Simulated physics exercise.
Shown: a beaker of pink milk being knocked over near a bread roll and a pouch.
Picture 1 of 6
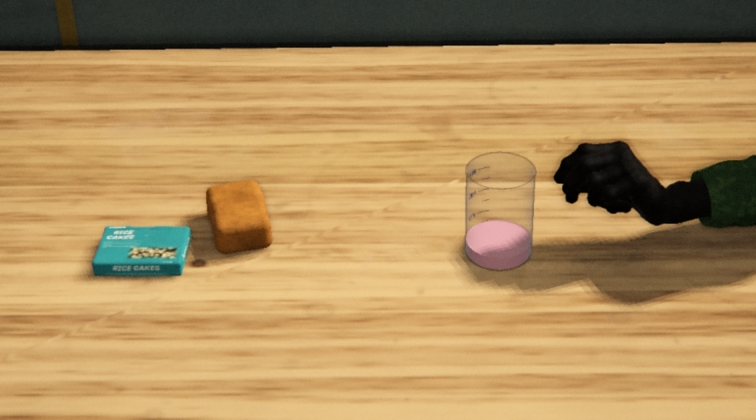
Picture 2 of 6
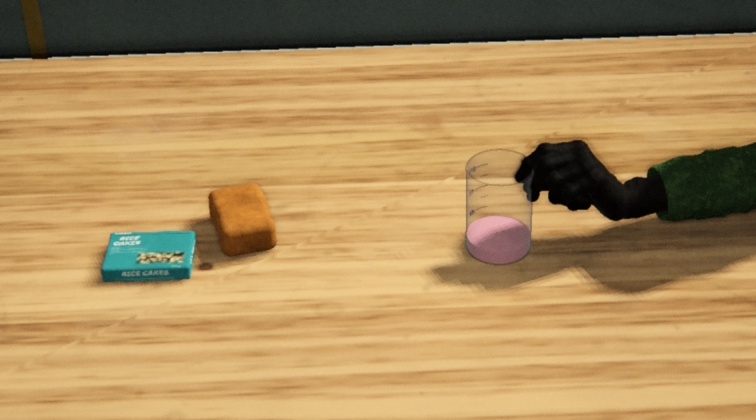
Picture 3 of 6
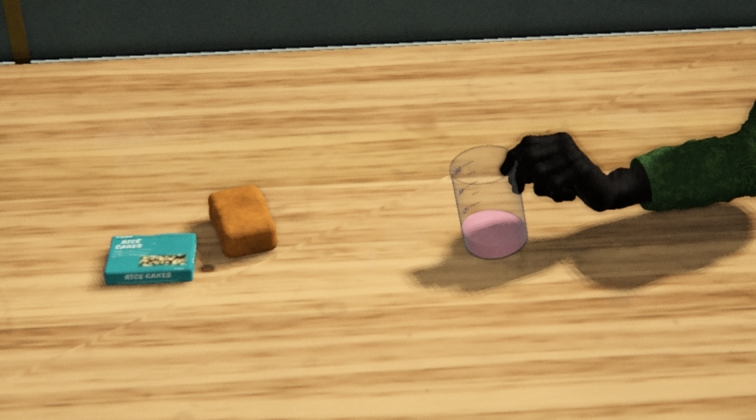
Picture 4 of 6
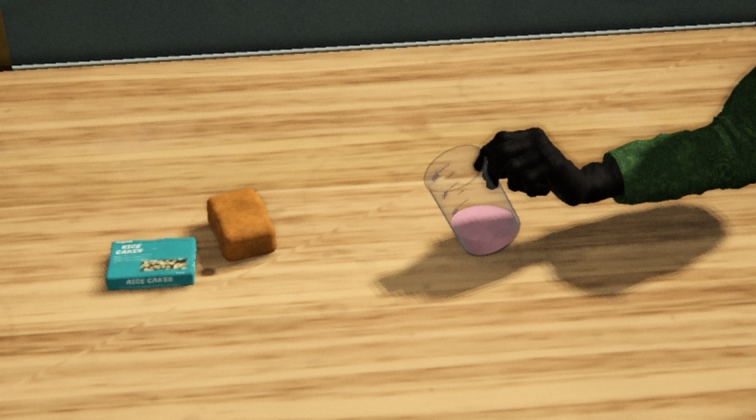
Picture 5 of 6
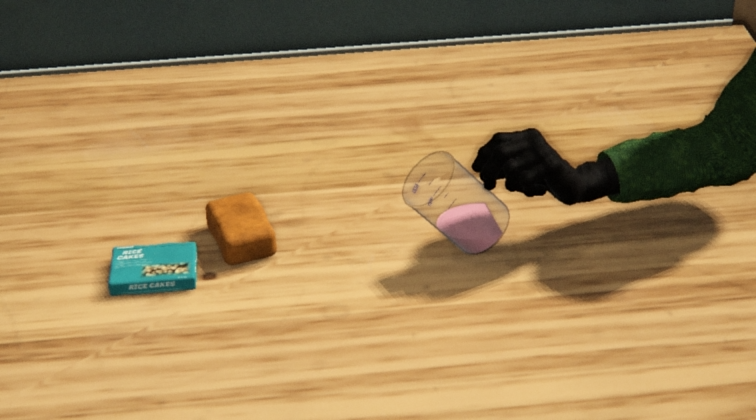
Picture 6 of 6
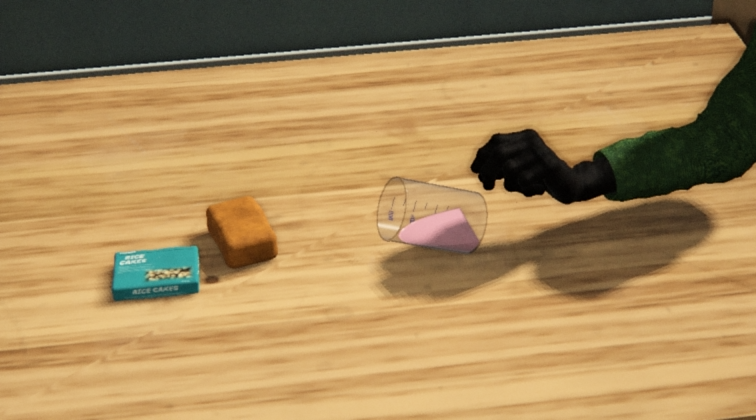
Beaker of pink milk tipping over to the left as a black-gloved hand pushes its rim, beside a brown block and teal packet.
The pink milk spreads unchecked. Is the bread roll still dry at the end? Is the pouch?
The bread roll: No, it is wet. The pouch: No, it is wet.
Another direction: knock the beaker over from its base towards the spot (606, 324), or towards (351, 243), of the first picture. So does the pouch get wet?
Toward the first spot it is missed, and toward the second it gets touched.
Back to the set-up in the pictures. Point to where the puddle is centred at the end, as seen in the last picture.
Close to (225, 302).
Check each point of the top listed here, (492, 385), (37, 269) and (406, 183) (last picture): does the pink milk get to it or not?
The first point ends up free of the spill, the second free of the spill, the third free of the spill.
Shortly, the puddle covers about as much as a plate; the bread roll is soaking at its edge; the pouch is soaking at its edge.
At the finish, the puddle covers about as much as a plate; the bread roll is soaking at its edge; the pouch is soaking at its edge.
